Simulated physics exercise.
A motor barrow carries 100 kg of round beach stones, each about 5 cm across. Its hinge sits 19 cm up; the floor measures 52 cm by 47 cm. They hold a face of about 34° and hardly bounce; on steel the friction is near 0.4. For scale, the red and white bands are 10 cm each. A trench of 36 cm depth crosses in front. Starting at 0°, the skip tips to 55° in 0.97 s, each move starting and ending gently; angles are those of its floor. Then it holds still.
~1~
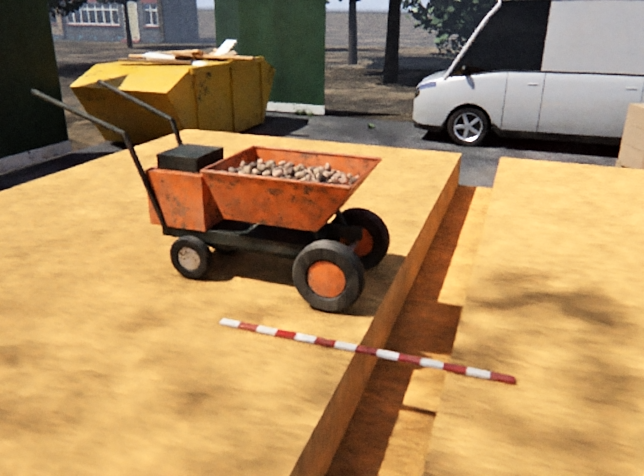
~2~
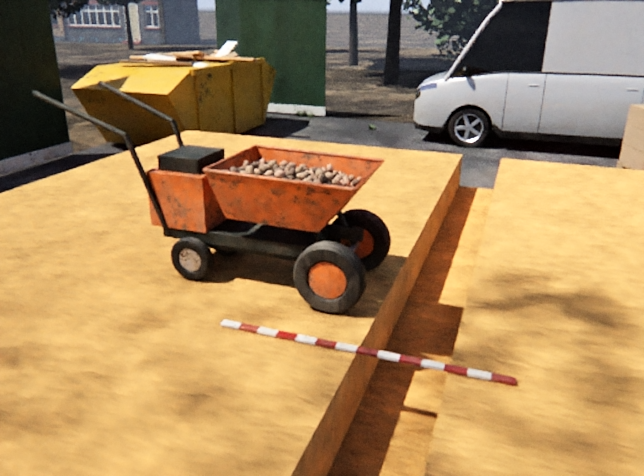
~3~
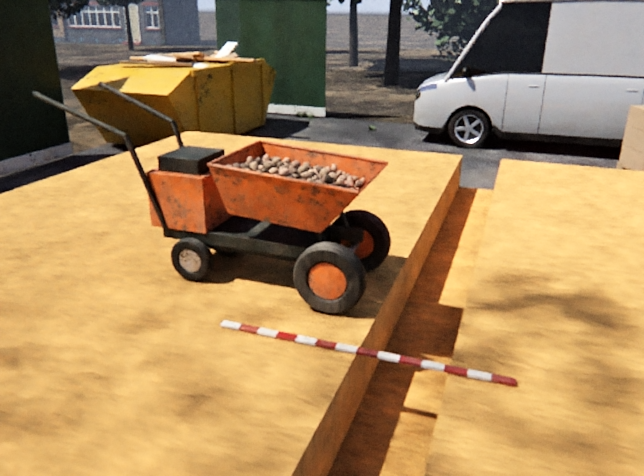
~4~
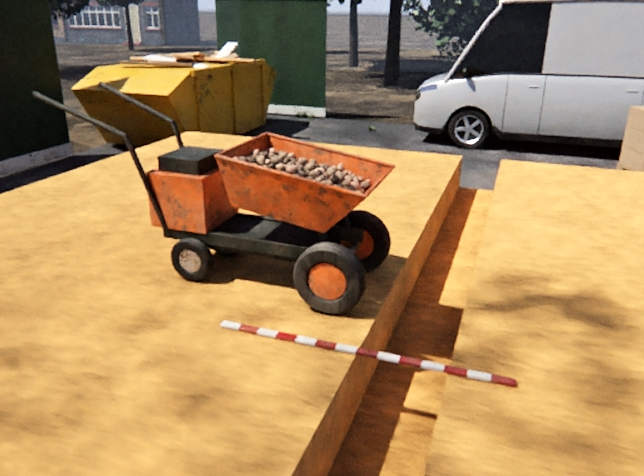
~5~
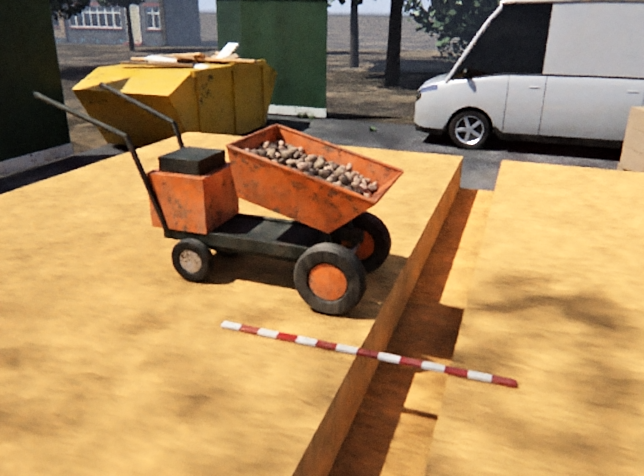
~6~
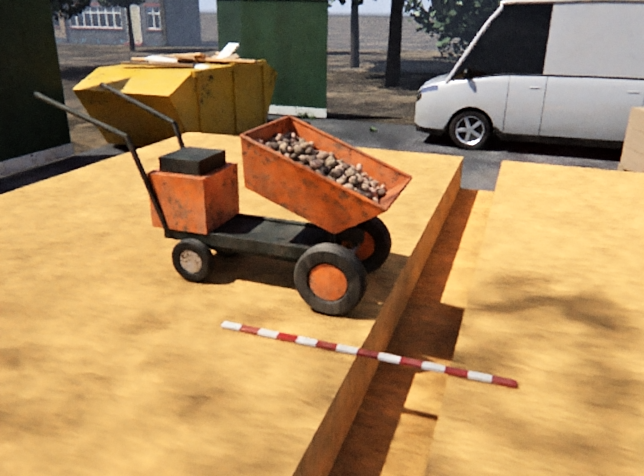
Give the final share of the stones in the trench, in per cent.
About 34 per cent.
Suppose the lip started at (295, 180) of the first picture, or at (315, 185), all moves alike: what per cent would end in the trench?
About 60 and 60 per cent.
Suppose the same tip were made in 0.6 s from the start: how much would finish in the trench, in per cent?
It would be near 25 per cent.
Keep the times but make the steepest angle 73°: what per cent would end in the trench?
Then about 35 per cent.
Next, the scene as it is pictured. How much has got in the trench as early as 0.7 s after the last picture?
Some 10 per cent.
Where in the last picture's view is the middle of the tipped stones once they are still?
Near (460, 317).
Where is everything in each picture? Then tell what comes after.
The skip is at 0°, its lip at (350, 188); the top of the load is at (284, 169), in the first picture.
Lip at (353, 190), floor tilted 1°, highest stones at (277, 168), in the second picture.
The skip is at 4°, its lip at (358, 193); the top of the load is at (274, 163), in the third picture.
The skip is at 9°, its lip at (366, 197); the top of the load is at (273, 157), in the fourth picture.
The skip is at 15°, its lip at (376, 203); the top of the load is at (274, 148), in the fifth picture.
Lip at (386, 210), floor tilted 21°, highest stones at (282, 139), in the sixth picture.
Then, 0.3 s after the last picture the floor is at 47°, 100 % in the skip; the foremost stones are at (404, 222).
Then, 0.7 s after the last picture the floor is at 55°, 88 % in the skip, 10 % in the trench, 2 % past the trench; the foremost stones are at (477, 296).
Then, 1.0 s after the last picture the floor is at 55°, 57 % in the skip, 16 % in the trench, 27 % past the trench; the foremost stones are at (557, 320).
Then, 3.0 s after the last picture the floor is at 55°, 35 % in the skip, 34 % in the trench, 31 % past the trench; the foremost stones are at (630, 327).
